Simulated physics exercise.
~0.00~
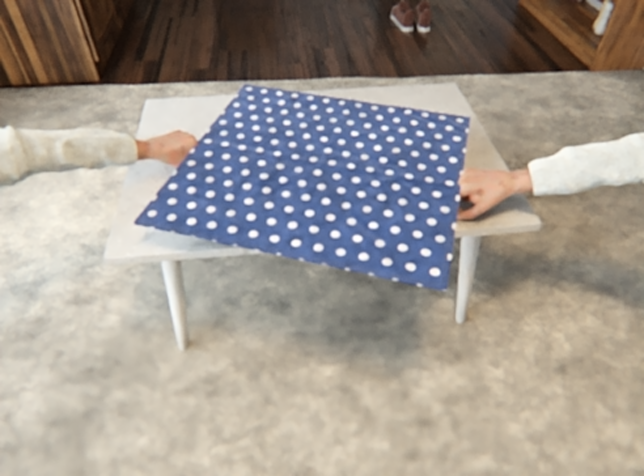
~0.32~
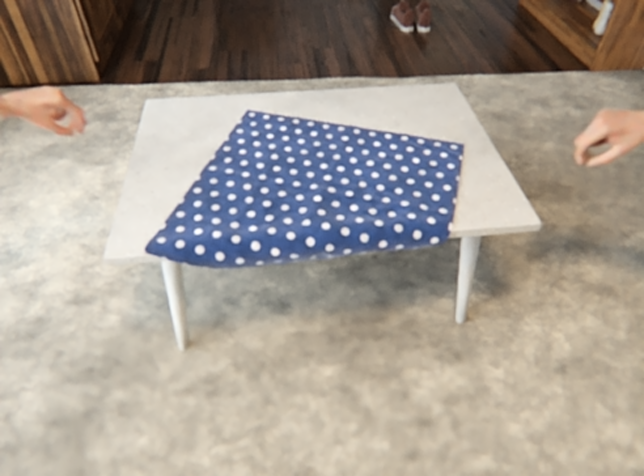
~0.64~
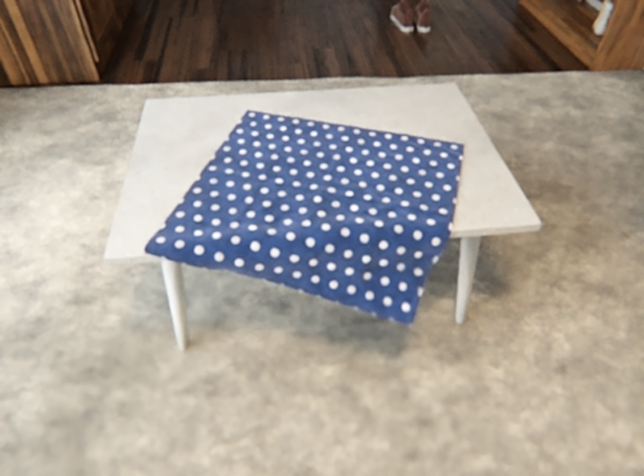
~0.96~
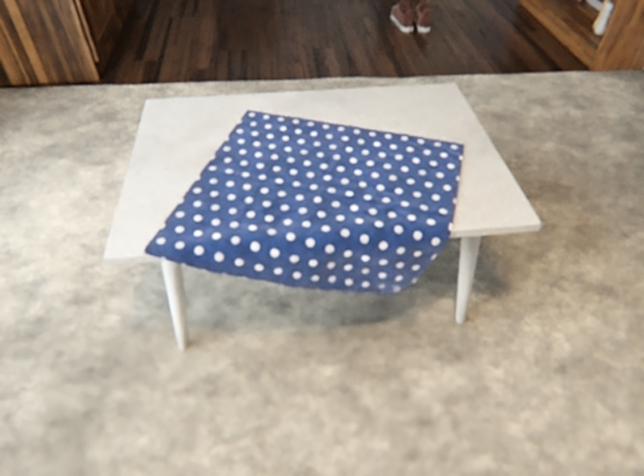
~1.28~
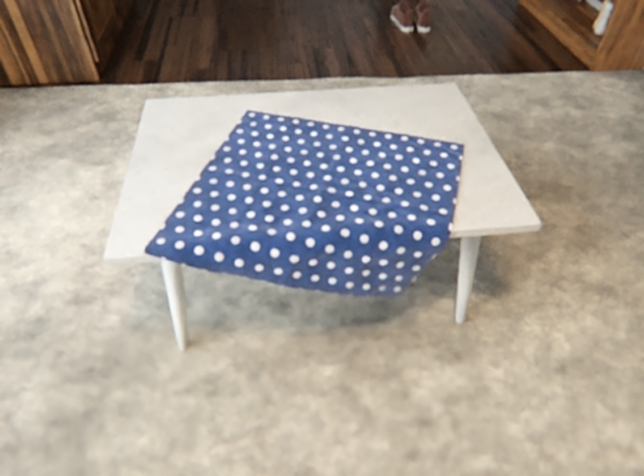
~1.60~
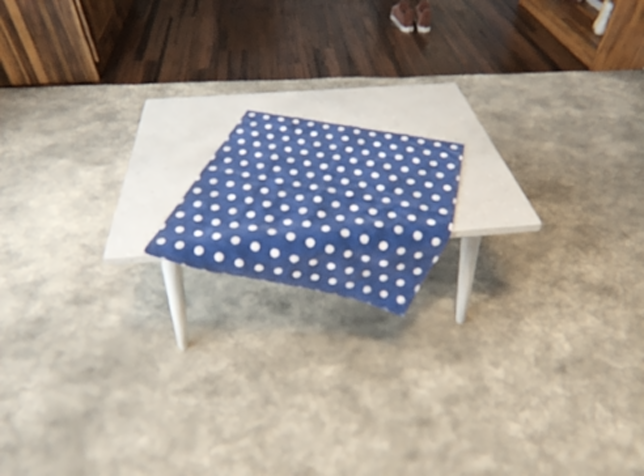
In a room with a mottled grey floor, seen from slightly above by a still camera, a pale, light-legged table stands before dark floorboards, wooden furniture and a pair of reddish-brown shoes. Two hands in cream sleeves, one at each side, hold a blue cloth with white dots spread flat over the table's front edge. They let go and draw apart as the cloth settles on the top, then leave view. Its overhanging front part drops, swings under a little and sways back out. The cloth stays on the table, mostly on top, with one corner hanging down in front.
